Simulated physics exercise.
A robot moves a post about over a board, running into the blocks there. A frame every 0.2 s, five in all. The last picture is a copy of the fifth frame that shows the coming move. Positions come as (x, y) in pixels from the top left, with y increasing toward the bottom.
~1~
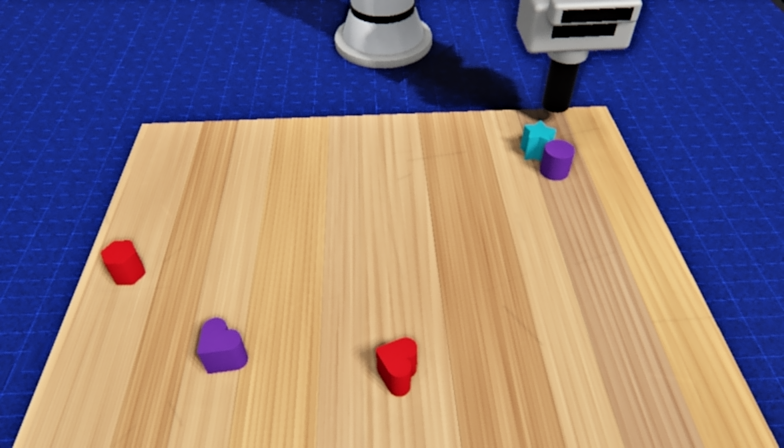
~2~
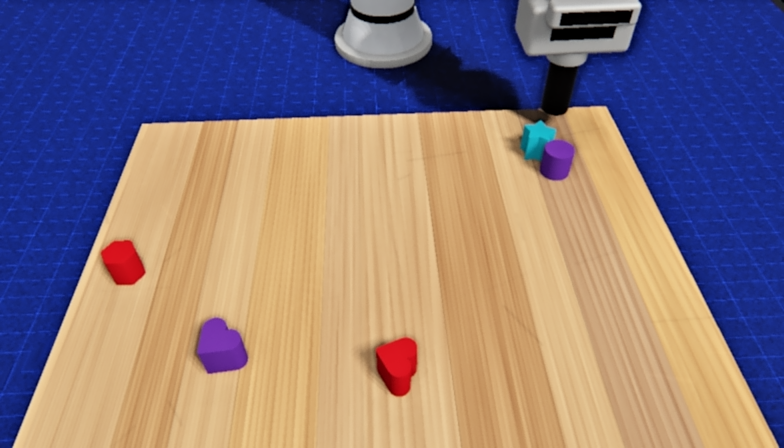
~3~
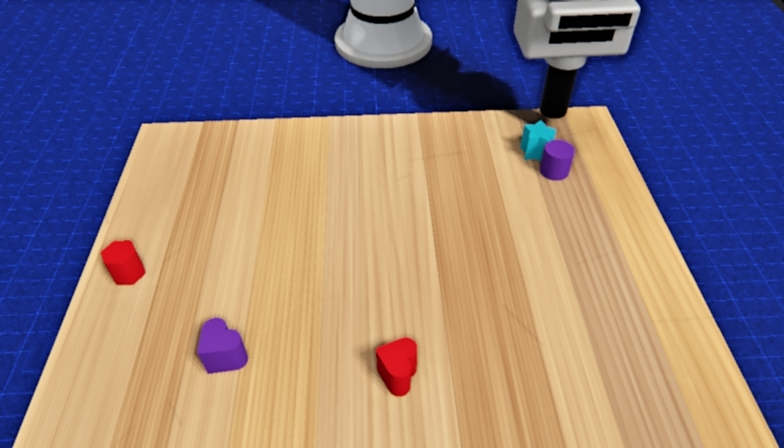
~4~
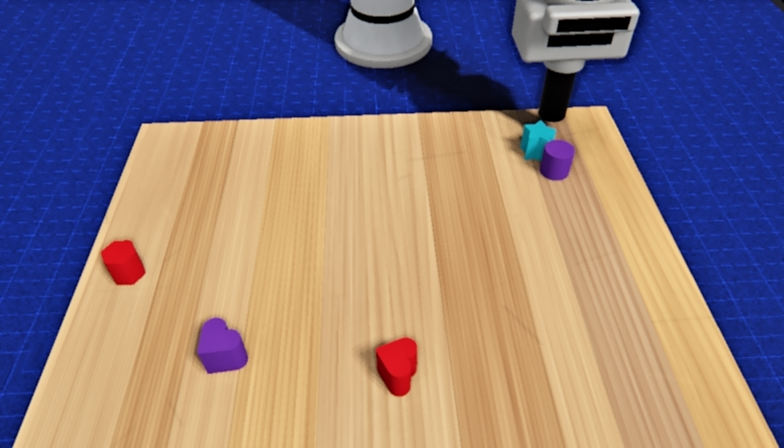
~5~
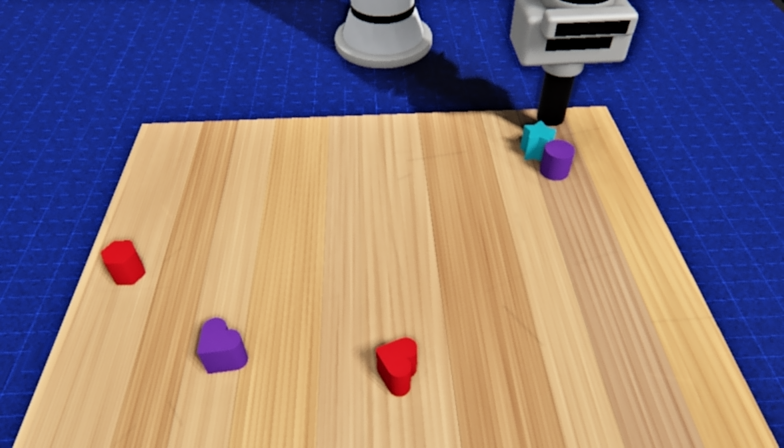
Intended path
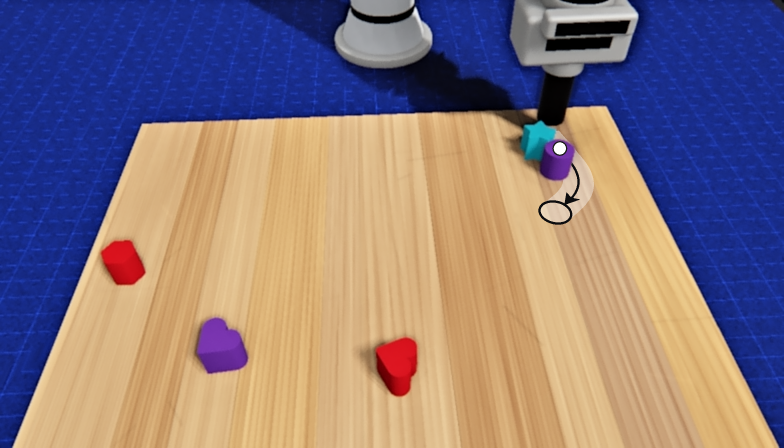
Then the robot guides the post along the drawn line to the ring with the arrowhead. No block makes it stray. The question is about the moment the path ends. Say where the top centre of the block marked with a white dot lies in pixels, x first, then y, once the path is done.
Answer: (535, 174).
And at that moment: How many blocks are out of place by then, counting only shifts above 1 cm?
The count is one.
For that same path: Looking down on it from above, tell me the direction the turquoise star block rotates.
Clockwise, from overhead.
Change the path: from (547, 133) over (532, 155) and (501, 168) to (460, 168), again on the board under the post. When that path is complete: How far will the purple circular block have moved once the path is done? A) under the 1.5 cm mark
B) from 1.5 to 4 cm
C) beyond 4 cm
My pick is A.
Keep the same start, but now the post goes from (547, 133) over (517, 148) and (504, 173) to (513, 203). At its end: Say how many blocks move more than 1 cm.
The push moves one block more than 1 cm.
Drawn move, from (547, 133) by way of (568, 159) and (578, 187) to (555, 212); the dot is on the purple circular block.
The first path, step by step. One third of the way, post (572, 144); turquoise star block (542, 133), turned 30° clockwise; purple circular block (560, 151).
Two thirds of the way, post (582, 173); turquoise star block (542, 133), turned 30° clockwise; purple circular block (554, 167).
At the end, post (559, 197); turquoise star block (542, 133), turned 30° clockwise; purple circular block (535, 174).
